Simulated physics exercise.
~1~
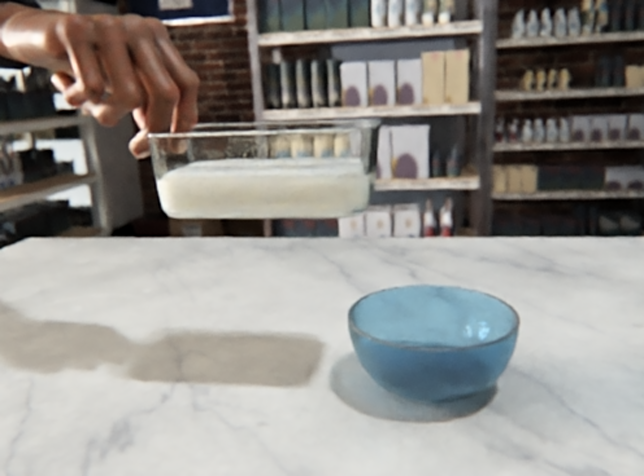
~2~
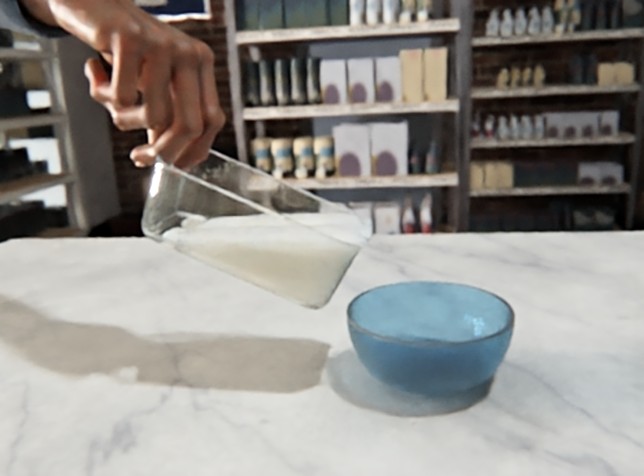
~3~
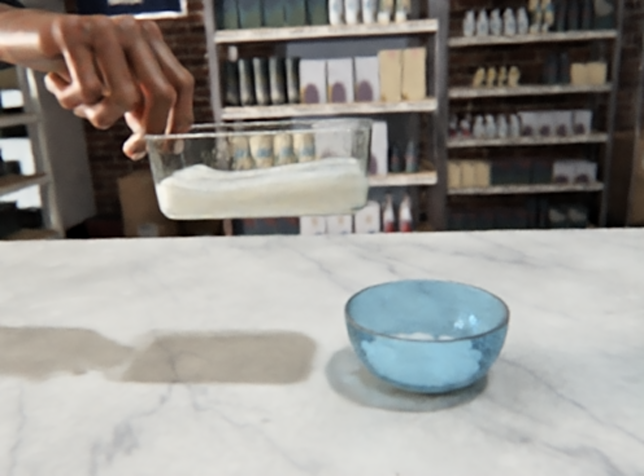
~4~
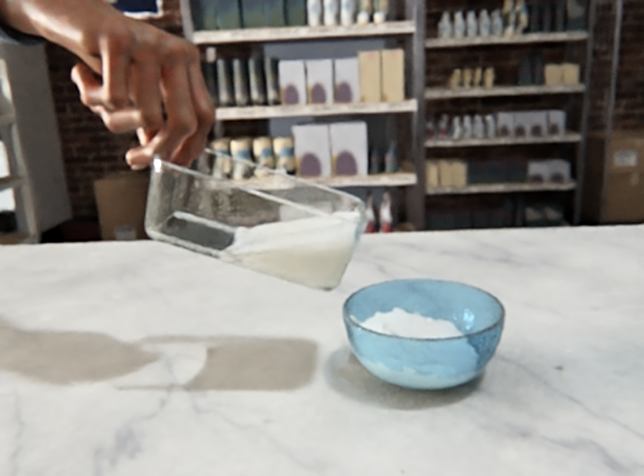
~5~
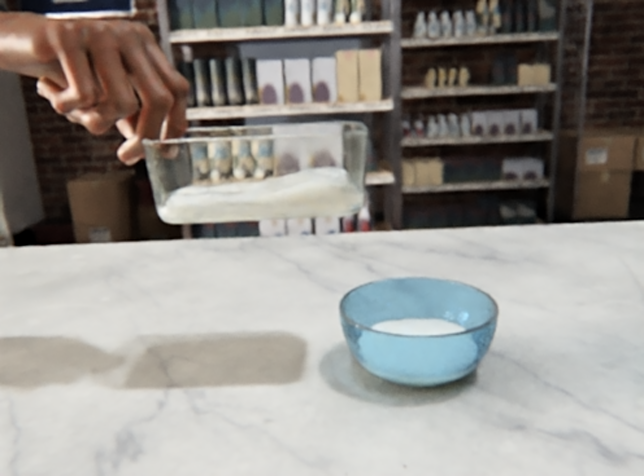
In the video, a hand holds a clear rectangular glass container of milk above a marble counter and tips it twice towards a blue bowl, levelling it after each pour, leaving some milk in the container and a white pool in the bowl.
